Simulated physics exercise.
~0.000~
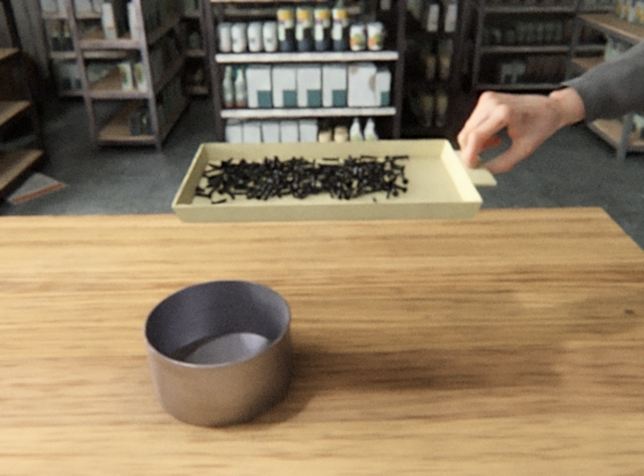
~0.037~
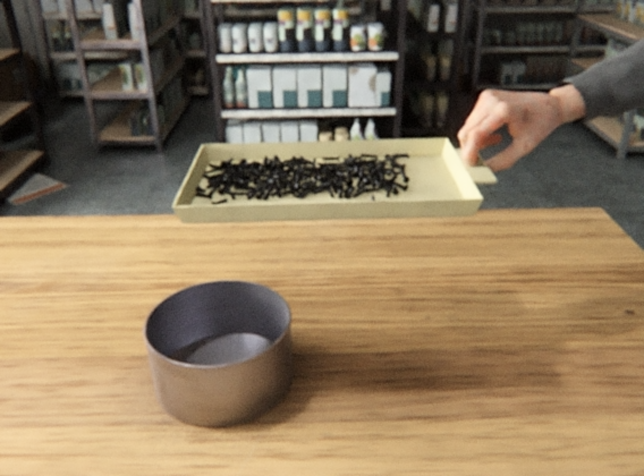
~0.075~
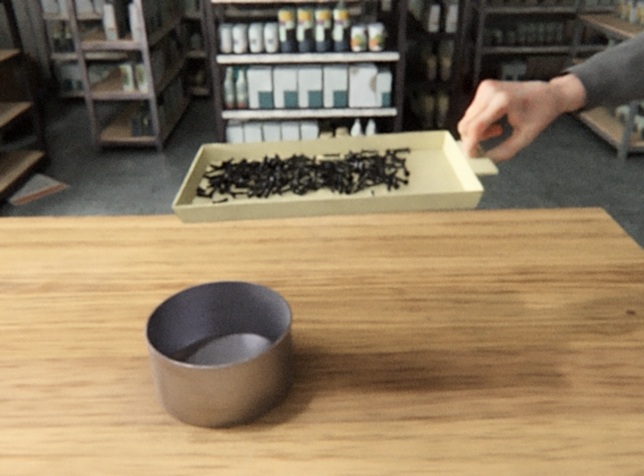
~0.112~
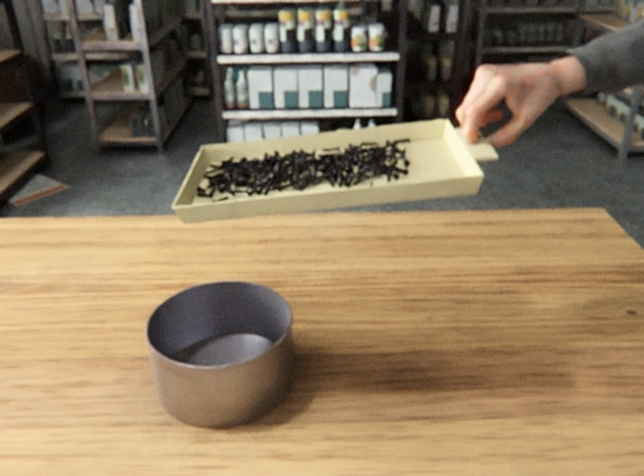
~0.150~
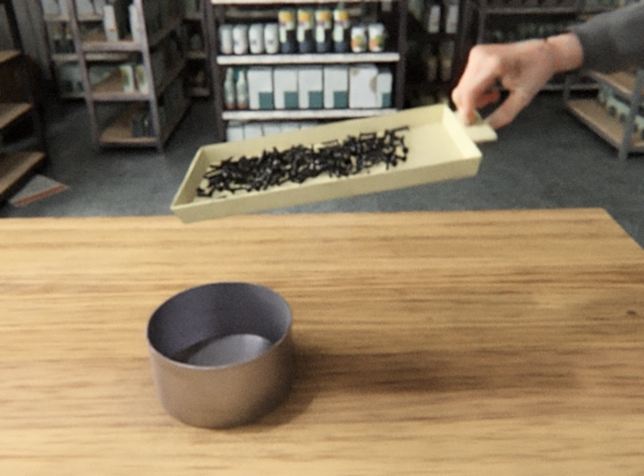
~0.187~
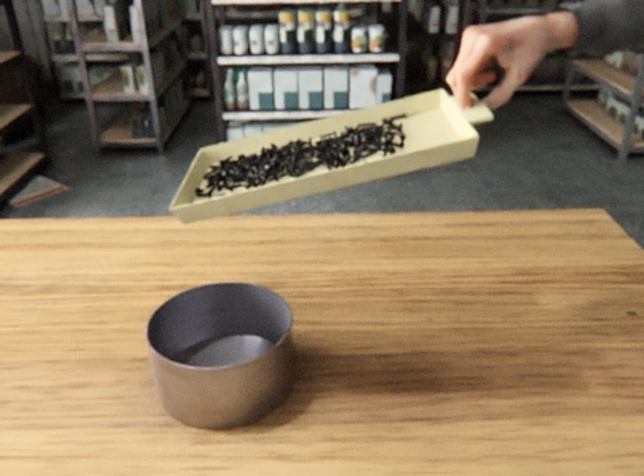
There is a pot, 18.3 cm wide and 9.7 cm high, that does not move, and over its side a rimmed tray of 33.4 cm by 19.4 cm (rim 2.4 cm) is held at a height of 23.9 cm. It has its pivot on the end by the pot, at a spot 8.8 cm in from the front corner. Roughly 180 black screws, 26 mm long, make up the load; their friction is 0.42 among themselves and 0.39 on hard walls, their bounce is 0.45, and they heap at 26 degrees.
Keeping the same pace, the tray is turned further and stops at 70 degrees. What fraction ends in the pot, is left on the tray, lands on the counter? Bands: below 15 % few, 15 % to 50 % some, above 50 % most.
Result: Pot: Few, tray: Some, counter: Most.
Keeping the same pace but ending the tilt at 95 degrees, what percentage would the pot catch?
Around 5 per cent, then.
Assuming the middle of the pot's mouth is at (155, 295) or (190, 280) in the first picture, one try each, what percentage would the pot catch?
Try one: ~ 40 %; try two: ~ 45 %.
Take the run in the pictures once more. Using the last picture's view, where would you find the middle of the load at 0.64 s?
The middle of the load should be at about (202, 159) by then.
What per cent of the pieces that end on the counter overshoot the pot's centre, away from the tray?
About 100 %.
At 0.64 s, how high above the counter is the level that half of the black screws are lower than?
Roughly 26 cm.
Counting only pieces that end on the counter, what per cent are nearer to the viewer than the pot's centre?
Some 0 per cent.
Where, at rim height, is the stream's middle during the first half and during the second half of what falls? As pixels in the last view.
Early: About (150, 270); late: About (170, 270).
After 0.46 s, tilt 42 degrees; the tray holds 100 %, the pot 0 %.
After 0.64 s, tilt 60 degrees; the tray holds 100 %, the pot 0 %.
After 0.94 s, tilt 70 degrees; the tray holds 35 %, the pot 0 %.
In the end, at 2.3 s, pot 0 %, tray 30 %, counter 70 %.
